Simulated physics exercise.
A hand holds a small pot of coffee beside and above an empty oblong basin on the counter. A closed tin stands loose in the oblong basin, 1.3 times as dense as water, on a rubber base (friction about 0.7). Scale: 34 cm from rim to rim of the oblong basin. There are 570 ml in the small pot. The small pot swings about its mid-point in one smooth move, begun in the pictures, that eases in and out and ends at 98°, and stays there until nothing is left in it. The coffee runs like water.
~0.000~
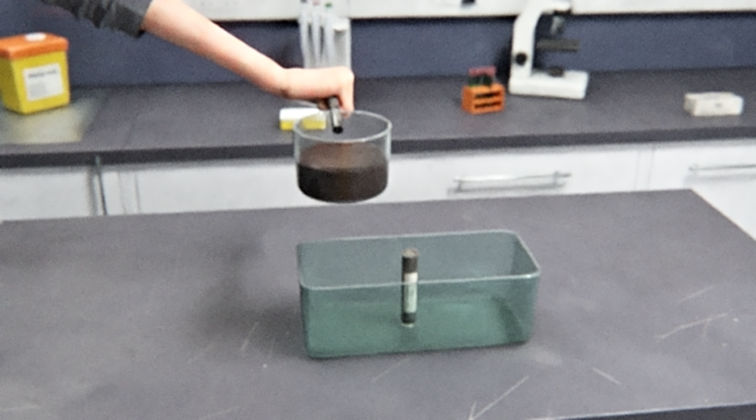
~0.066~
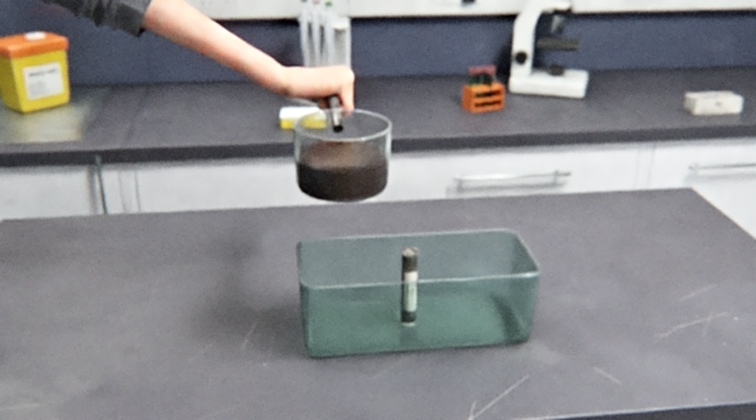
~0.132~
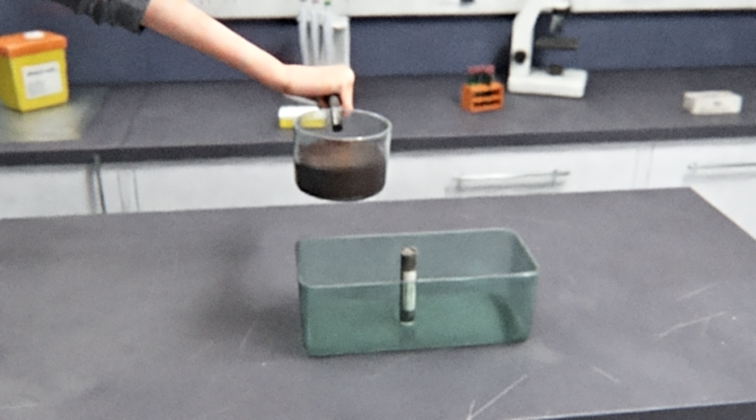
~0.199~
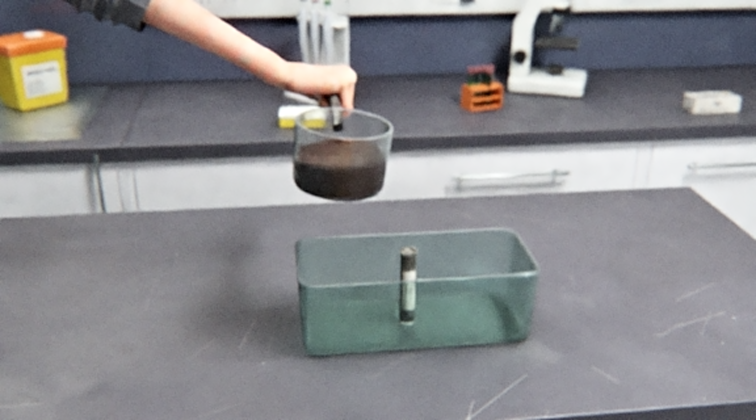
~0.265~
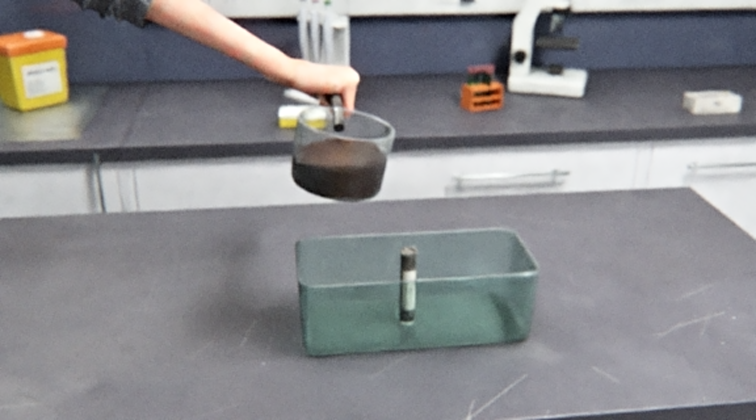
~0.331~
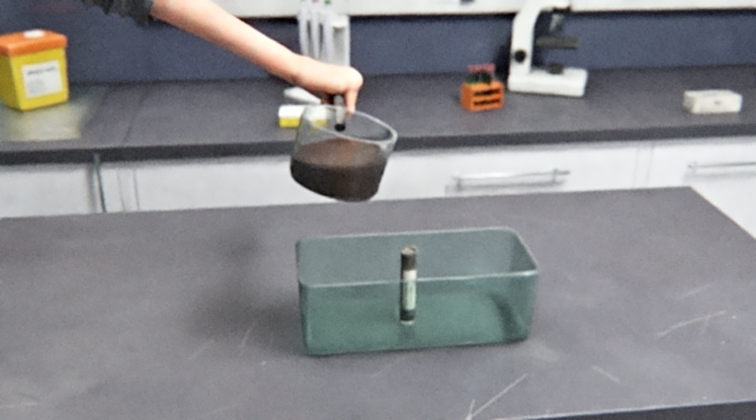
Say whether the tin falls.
It keeps standing.
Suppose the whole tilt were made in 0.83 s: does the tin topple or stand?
The tin stays up.
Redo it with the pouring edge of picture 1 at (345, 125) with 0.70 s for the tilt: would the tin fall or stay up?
Then it falls.
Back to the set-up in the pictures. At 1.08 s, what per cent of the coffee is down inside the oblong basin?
Near 50 in a hundred.
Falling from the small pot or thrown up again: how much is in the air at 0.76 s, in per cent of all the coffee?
Near 16 in a hundred.
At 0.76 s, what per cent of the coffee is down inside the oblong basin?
About 0 per cent.
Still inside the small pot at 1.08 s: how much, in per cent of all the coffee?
Near 30 in a hundred.
Then, 0.76 s in, the tilt is 64° and 85 per cent is still to pour; the tin stands where it began.
Then, 1.08 s in, the tilt is 93° and 30 per cent is still to pour; the tin stands where it began.
Then, 1.41 s in, the tilt is 98° and 5 per cent is still to pour; the tin stands where it began.
Then, 1.77 s in, the tilt is 98° and 1 per cent is still to pour; the tin stands where it began.
Finally, the tin stands where it began.
